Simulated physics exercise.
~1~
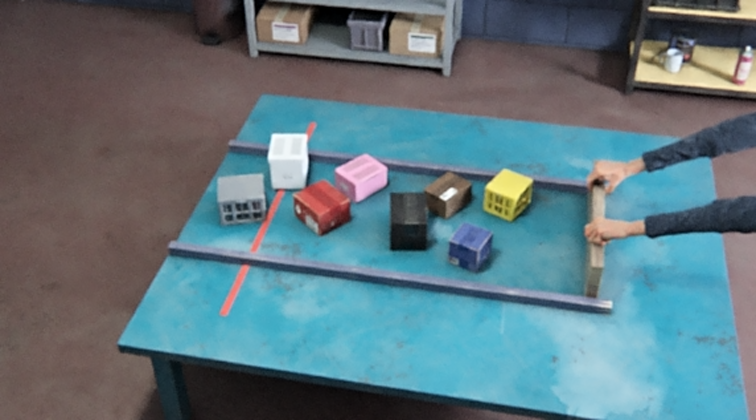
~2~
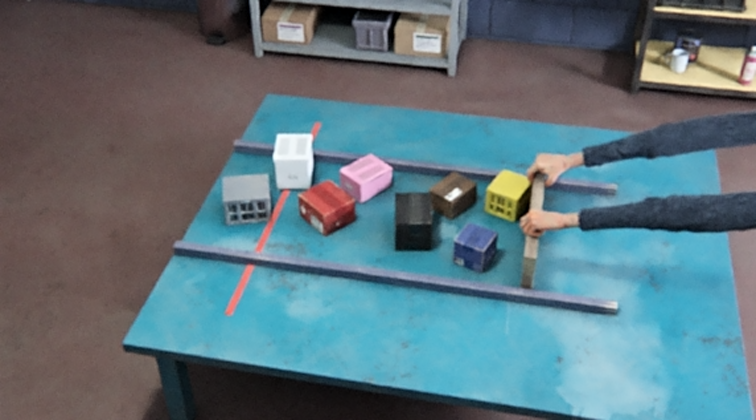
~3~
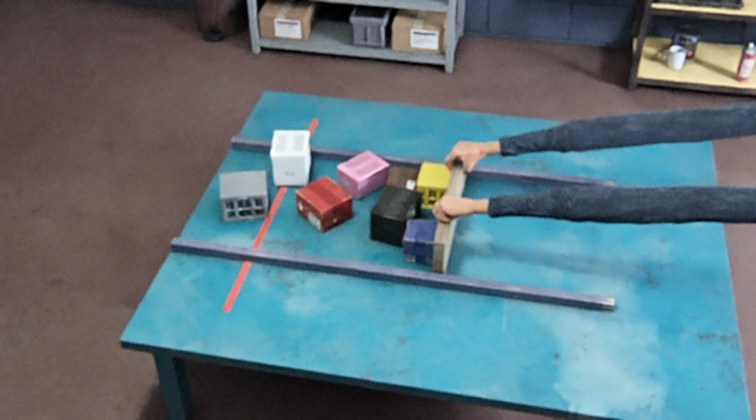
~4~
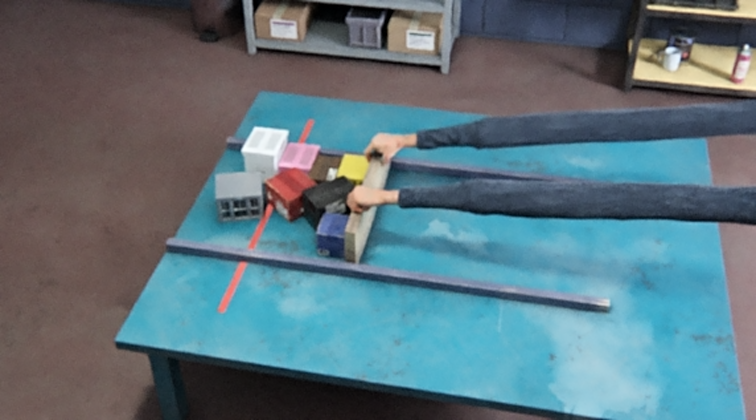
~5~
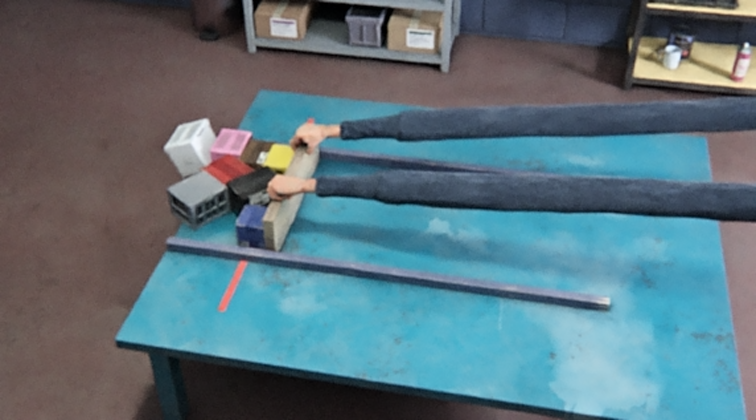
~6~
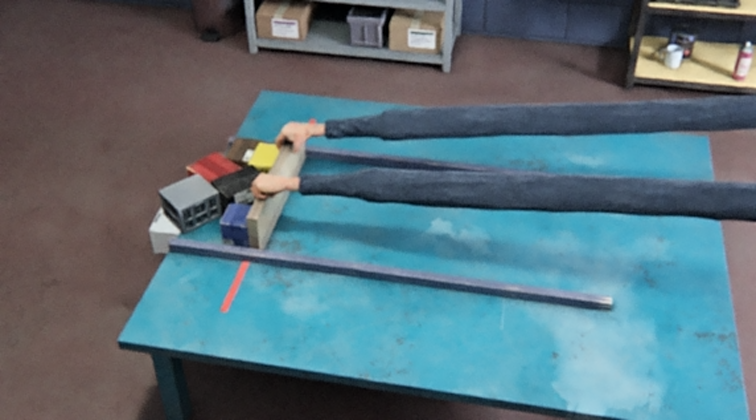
On a blue table in a workshop, two hands push an upright plank left between two rails, gathering scattered boxes and crates into a cluster and shoving them past a red tape strip until the white and pink ones go over the left edge while the rest stay bunched there.
